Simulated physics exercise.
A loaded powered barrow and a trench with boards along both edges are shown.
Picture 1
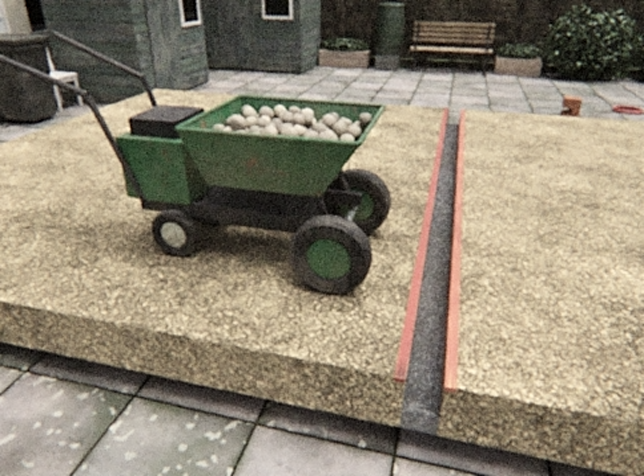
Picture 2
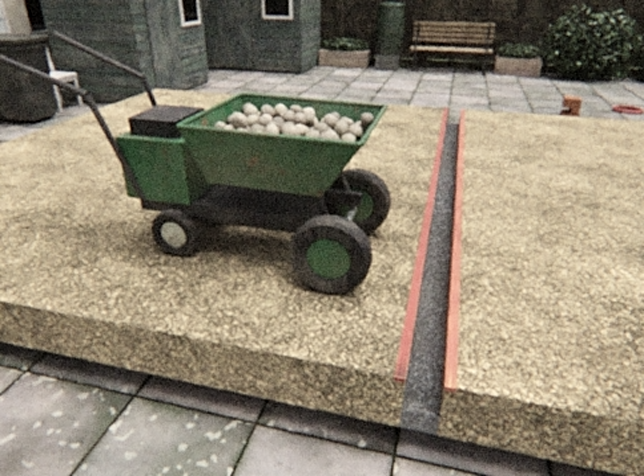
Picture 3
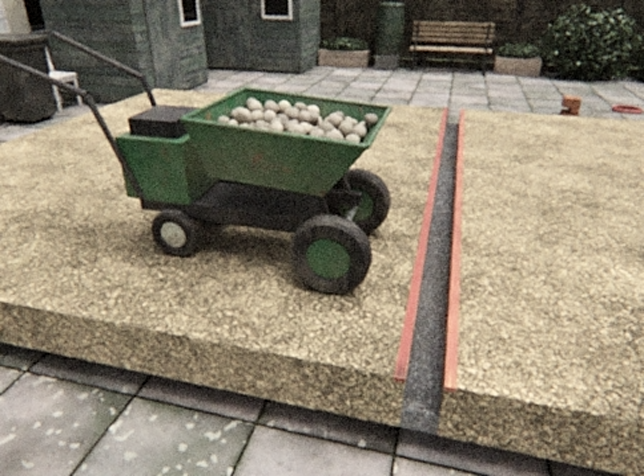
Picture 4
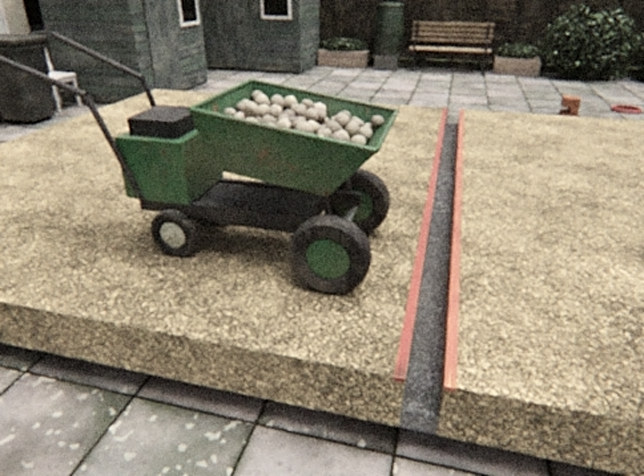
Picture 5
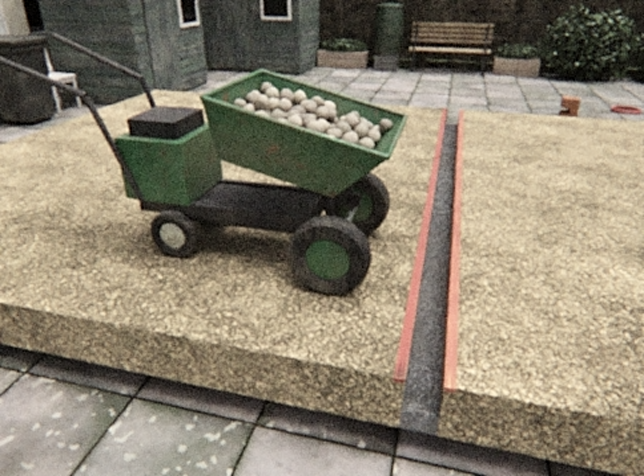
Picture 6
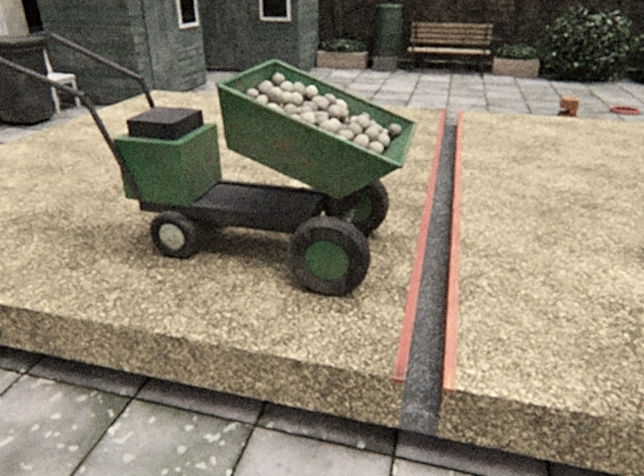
A green powered barrow steadily tilts its skip of pale pebbles rightward beside a narrow trench.
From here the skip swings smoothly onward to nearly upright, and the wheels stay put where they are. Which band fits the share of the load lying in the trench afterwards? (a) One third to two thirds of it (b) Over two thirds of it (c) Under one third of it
Under one third of it.
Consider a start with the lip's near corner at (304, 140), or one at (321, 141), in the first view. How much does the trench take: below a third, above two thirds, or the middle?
Try 1, in the middle band; try 2, one to two thirds.
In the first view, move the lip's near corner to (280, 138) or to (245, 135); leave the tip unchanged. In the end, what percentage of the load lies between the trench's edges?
40 and 30 percent, in that order.
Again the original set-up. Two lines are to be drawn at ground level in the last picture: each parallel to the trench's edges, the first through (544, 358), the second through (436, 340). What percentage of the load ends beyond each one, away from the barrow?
Respectively 20 and 80 %.
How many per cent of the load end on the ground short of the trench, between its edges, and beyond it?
Short about 0 %, between about 20 %, beyond about 80 %.
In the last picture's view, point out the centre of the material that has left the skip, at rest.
Centre at rest, last view: Approx. (490, 275).
Soon after the last picture, skip tipped steeply; all in the skip.
A little later, skip tipped steeply; most in the skip; a small part beyond it; a small part falling.
Later still, skip tipped right over; about a third in the skip; a stray few in or heaped over the trench; about two thirds beyond it; a stray few falling.
By the end, skip tipped right over; a stray few in the skip; about a quarter in or heaped over the trench; most beyond it.
